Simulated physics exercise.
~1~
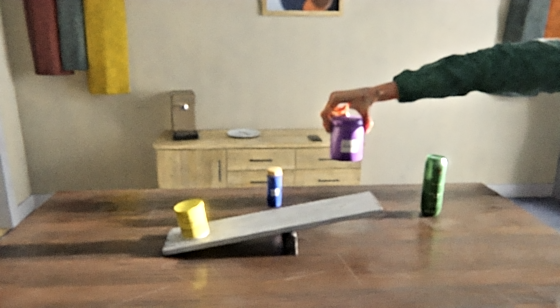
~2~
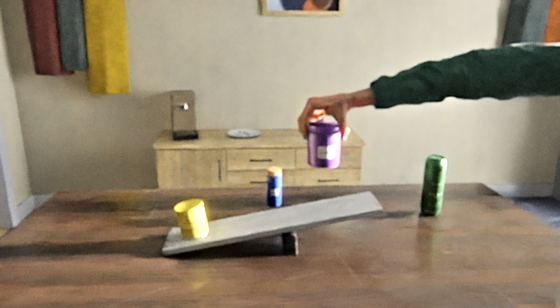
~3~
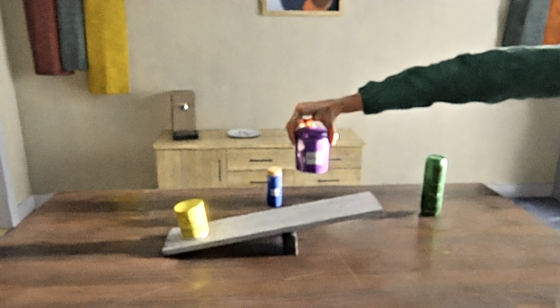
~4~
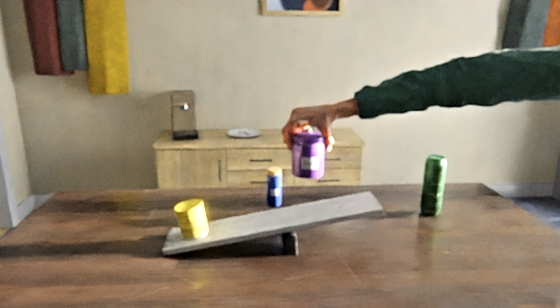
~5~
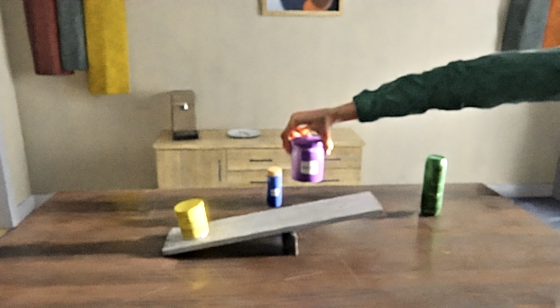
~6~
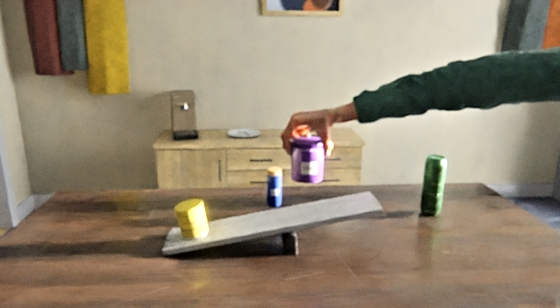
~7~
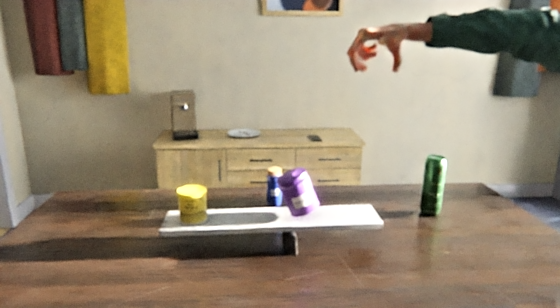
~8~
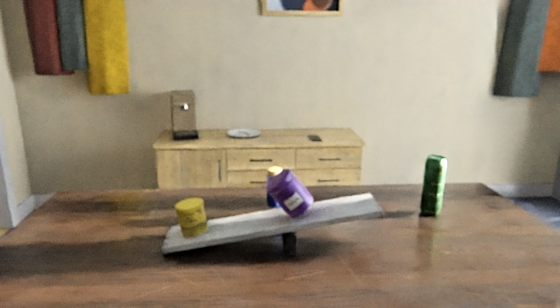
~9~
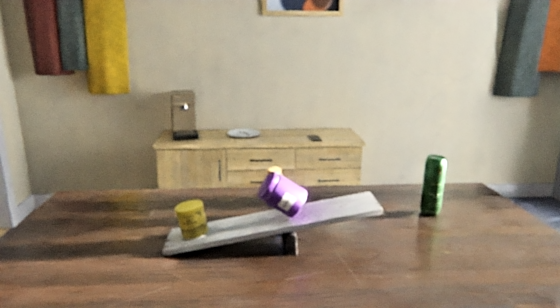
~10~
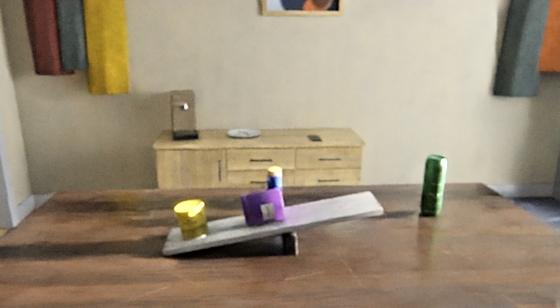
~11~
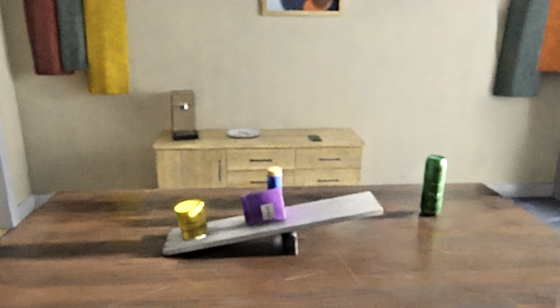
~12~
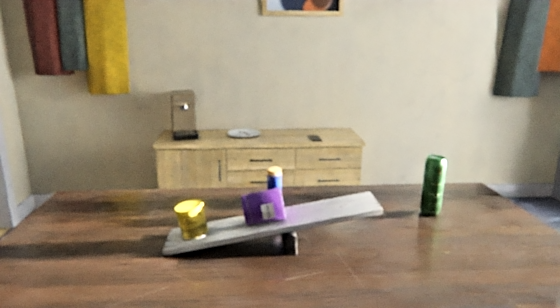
Purple jar released by a hand onto a tilted plank, briefly levelling it, then toppling onto its side as the left end drops again.
